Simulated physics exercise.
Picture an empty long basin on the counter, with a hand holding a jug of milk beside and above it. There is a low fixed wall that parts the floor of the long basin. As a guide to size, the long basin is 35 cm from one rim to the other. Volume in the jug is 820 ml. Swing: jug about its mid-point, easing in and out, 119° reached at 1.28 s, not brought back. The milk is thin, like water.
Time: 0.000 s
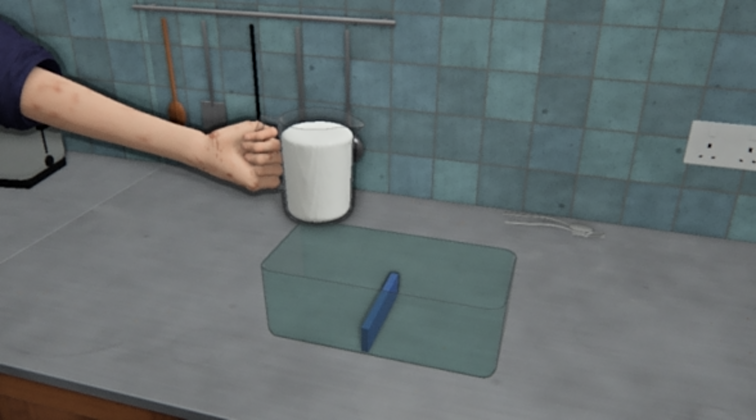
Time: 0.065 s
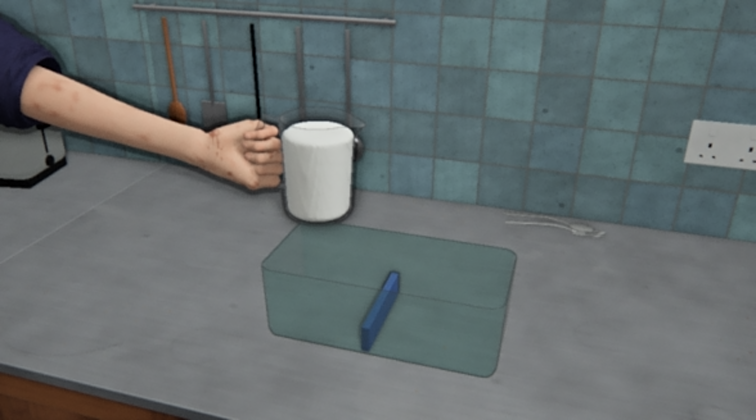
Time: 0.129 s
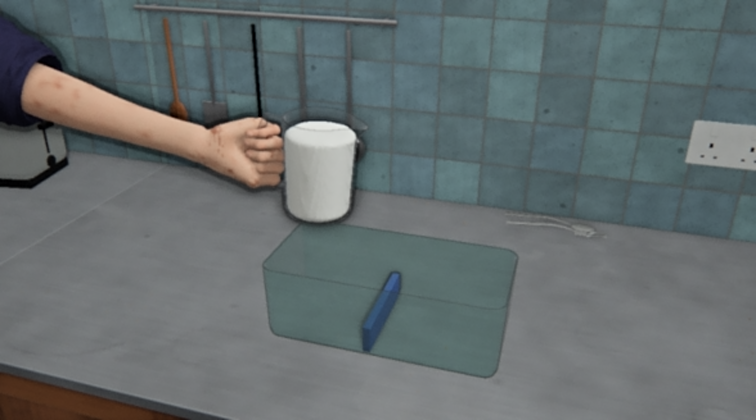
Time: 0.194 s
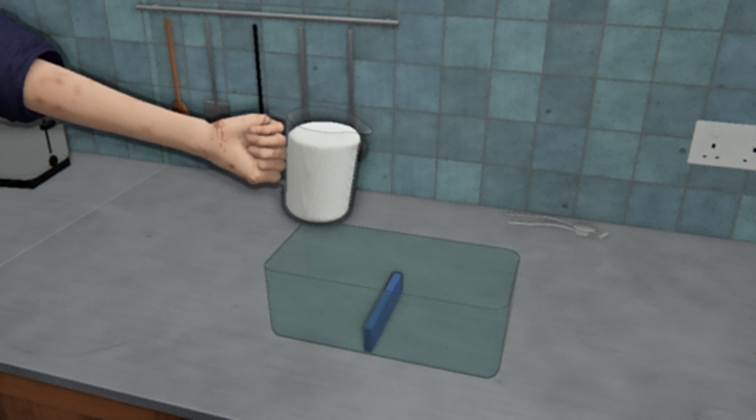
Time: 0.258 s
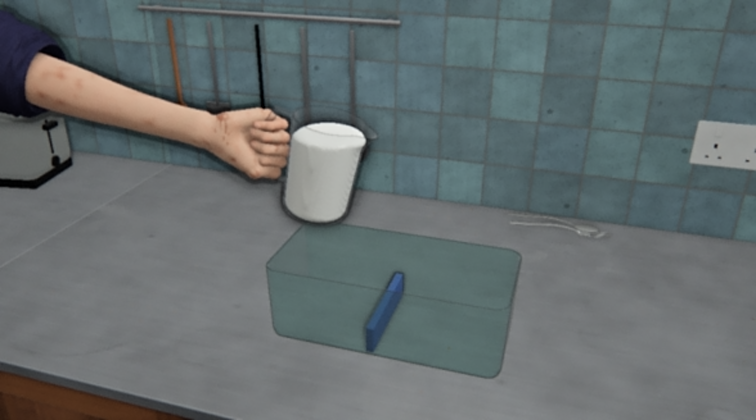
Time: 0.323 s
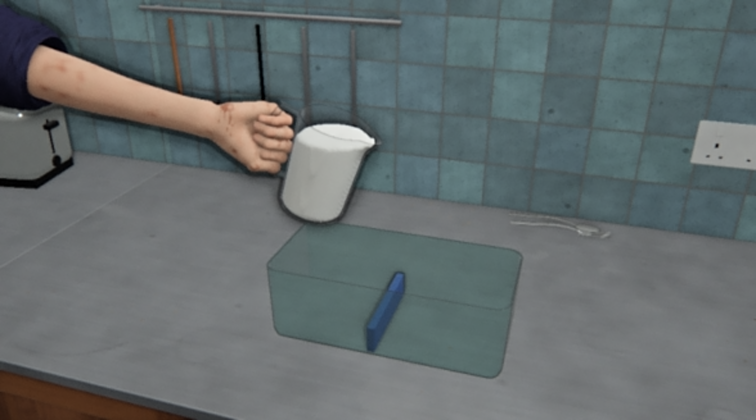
On a grey kitchen counter, a hand slowly tilts a white jug to the right.
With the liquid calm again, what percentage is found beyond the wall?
Beyond the wall there is roughly 89 percent.
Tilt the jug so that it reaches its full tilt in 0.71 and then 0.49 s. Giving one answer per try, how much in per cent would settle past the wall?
85 and 80 %.
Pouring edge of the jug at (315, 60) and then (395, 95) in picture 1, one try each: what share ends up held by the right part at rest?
About 50 %, then about 90 %.
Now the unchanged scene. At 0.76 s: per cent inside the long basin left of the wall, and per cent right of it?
Left roughly 0, right roughly 10.
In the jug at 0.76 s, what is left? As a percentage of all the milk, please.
Portion remaining: Approx. 74 per cent.
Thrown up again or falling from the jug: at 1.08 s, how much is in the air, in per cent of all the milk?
14 in a hundred, give or take.
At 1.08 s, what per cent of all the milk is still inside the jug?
I'd say some 16 per cent remains.
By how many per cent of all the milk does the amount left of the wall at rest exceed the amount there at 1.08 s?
Close to 8% of the whole.
By 0.76 s the tilt is 77° and 75 per cent is still to pour, 0 is left of the wall and 10 right of it.
By 1.08 s the tilt is 112° and 16 per cent is still to pour, 2 is left of the wall and 68 right of it.
By 1.42 s the tilt is 119° and 0 per cent is still to pour, 10 is left of the wall and 89 right of it.
By 1.78 s the tilt is 119° and 0 per cent is still to pour, 10 is left of the wall and 89 right of it.
At rest 10 per cent lies left of the wall, 89 right of it and 1 outside.
